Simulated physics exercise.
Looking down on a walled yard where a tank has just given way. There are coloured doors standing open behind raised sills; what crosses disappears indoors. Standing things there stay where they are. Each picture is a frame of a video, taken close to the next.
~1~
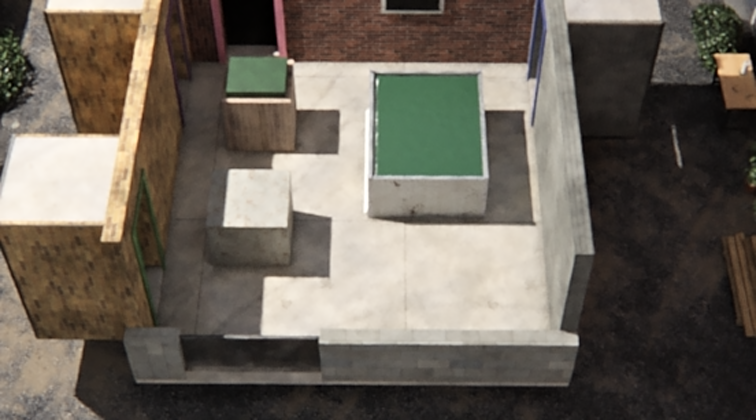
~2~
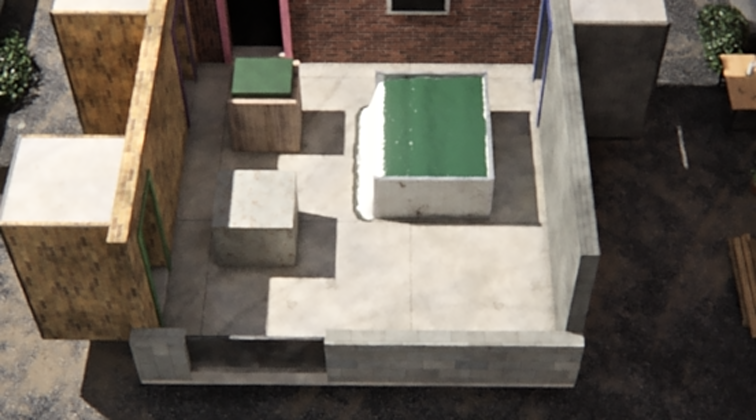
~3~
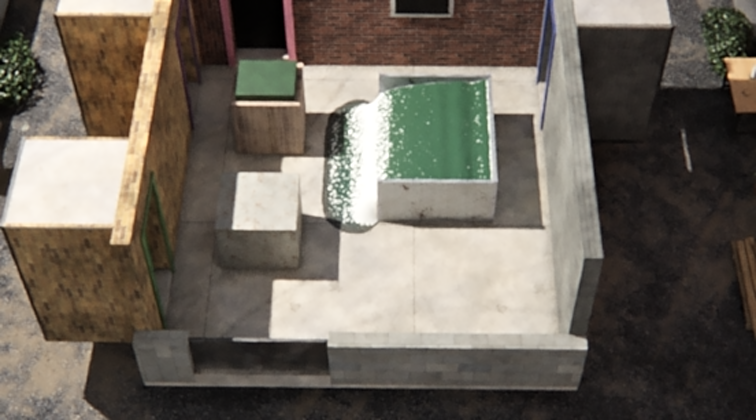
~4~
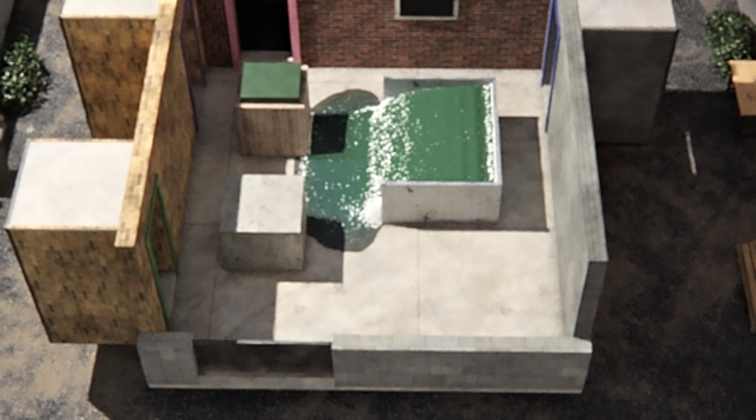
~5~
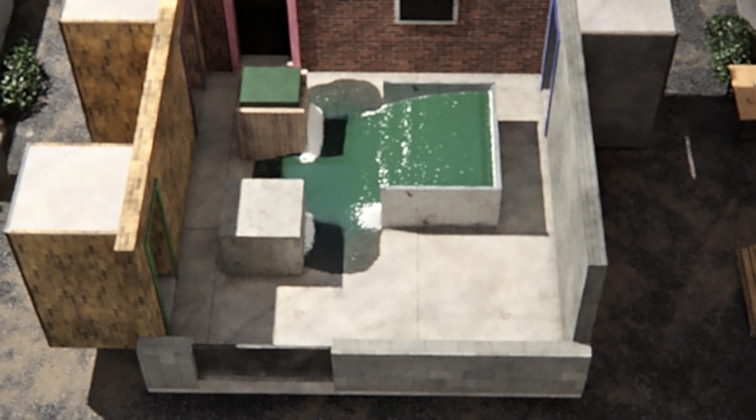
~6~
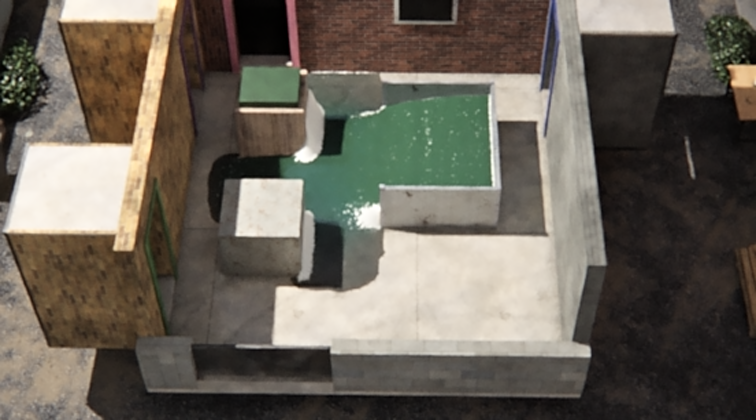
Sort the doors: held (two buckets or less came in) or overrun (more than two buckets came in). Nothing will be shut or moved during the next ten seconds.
Sorted: Blue door overrun, purple door overrun, green door held, pink door overrun.
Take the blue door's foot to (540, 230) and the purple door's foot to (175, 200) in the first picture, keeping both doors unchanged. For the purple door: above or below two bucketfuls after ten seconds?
Note - purple: Comes out above.
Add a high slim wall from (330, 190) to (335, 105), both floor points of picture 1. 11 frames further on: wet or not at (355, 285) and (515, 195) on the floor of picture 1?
Soaked, not wet.
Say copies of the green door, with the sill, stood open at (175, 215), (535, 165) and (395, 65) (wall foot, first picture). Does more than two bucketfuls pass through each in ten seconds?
First door gets past it, second door doesn't reach it, third door doesn't reach it.
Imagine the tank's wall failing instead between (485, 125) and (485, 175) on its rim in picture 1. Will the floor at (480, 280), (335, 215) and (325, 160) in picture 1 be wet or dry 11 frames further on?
Sequence: Wetted / spared / spared.
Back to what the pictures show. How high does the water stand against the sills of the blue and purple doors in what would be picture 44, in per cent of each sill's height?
The first sits near 190 in a hundred and the second near 190 in a hundred.
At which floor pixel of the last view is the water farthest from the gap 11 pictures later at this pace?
I would point to (164, 365).
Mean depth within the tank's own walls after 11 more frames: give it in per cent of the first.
I'd put it at some 22 per cent.
A moment on, water covers 40 % of the floor; the blue door not reached, the purple door wet at the sill, nothing in, the green door not reached, the pink door wet at the sill, nothing in.
Next, water covers 60 % of the floor; the blue door not reached, the purple door under two buckets in, the green door wet at the sill, nothing in, the pink door under two buckets in.
Then, water covers 80 % of the floor; the blue door under two buckets in, the purple door far over two buckets in, the green door wet at the sill, nothing in, the pink door over two buckets in.
Later, water covers 95 % of the floor; the blue door far over two buckets in, the purple door far over two buckets in, the green door under two buckets in, the pink door far over two buckets in.
In the end, water covers 100 % of the floor; the blue door far over two buckets in, the purple door far over two buckets in, the green door under two buckets in, the pink door far over two buckets in.
